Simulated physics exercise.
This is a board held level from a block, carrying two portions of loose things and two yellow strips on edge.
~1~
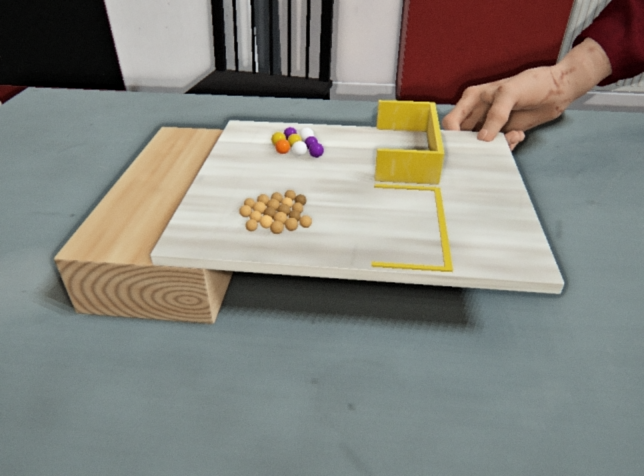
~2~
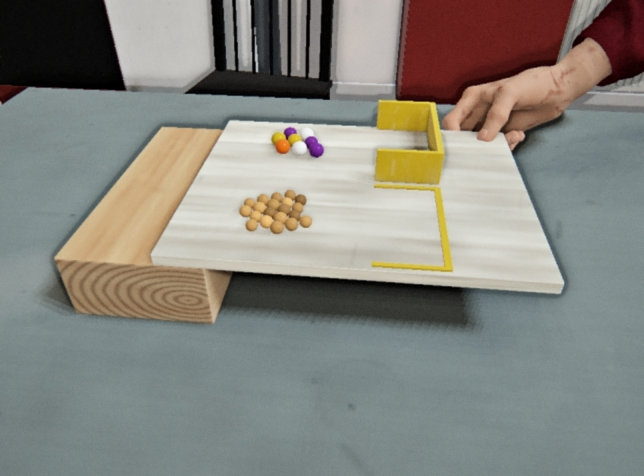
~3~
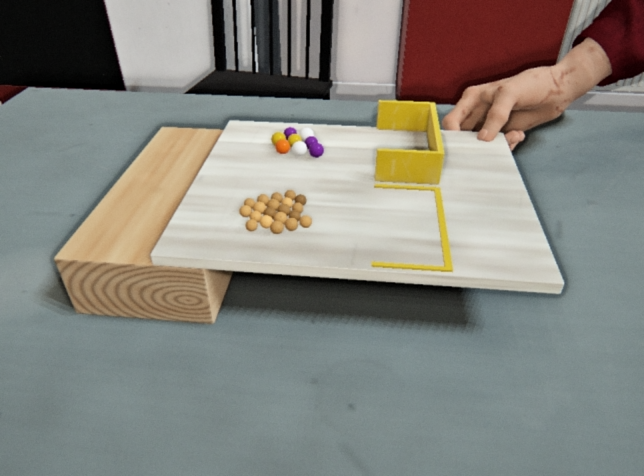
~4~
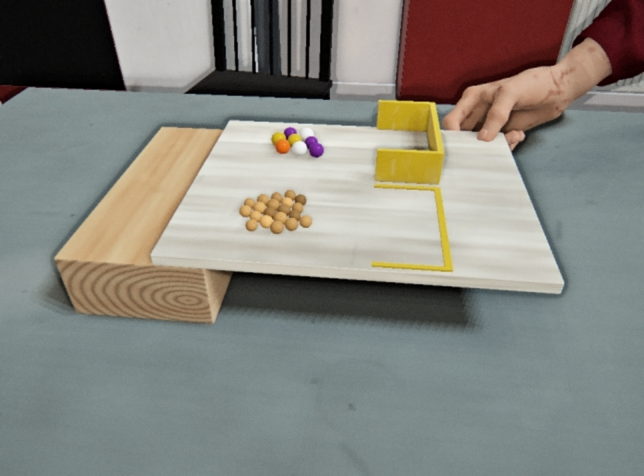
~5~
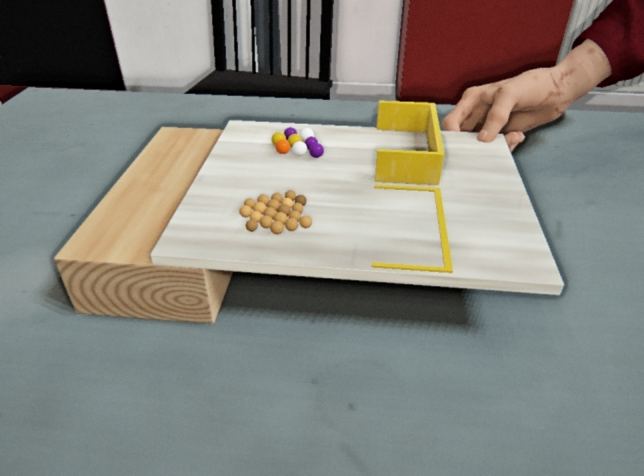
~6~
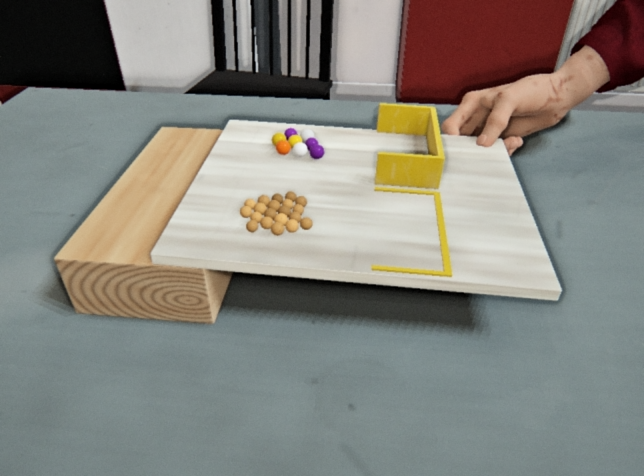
On a grey tabletop, a white board rests with its left end on a wooden block while a hand holds the far right corner. Small brown balls and a colourful cluster sit still beside yellow strips. The board barely moves, its right end dipping very slightly at the close.
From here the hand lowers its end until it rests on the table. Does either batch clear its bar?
The front batch gets over its bar; the back batch is stopped by its bar.
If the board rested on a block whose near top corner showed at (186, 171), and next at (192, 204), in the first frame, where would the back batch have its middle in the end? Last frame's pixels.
At about (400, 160), and at (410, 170).
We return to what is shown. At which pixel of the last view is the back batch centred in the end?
Close to (417, 182).
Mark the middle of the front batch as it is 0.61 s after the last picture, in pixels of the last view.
At about (338, 234).
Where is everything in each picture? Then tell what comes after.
Held end of the board (546, 279), level; block (184, 210), about a quarter as high as the board is long; front batch (284, 211), a few round wooden beads; back batch (295, 141), a few gumballs; front bar (442, 225), much lower than a piece; back bar (434, 141), taller than the pieces, in the first picture.
Held end of the board (546, 279), level; back batch (295, 141), in the second picture.
Held end of the board (546, 279), level; front batch (284, 211), in the third picture.
Held end of the board (546, 279), level; back batch (295, 141), in the fourth picture.
Held end of the board (546, 281), level; front batch (284, 211), in the fifth picture.
Held end of the board (544, 286), down by 1°; block (184, 210); front batch (284, 212), not moving; back batch (295, 142), not moving; front bar (442, 230); back bar (434, 145), in the sixth picture.
Then, 0.27 s later than the last frame, board sloping at 6°; front batch where it was; back batch on its way down.
Then, 0.61 s later than the last frame, board sloping at 11°; front batch on its way down; back batch on its way down.
Then, 0.98 s later than the last frame, board resting at 14°; front batch almost all past its bar; back batch has reached its bar.
When it is over, board resting at 14°; front batch every one past its bar; back batch gathered behind its bar.
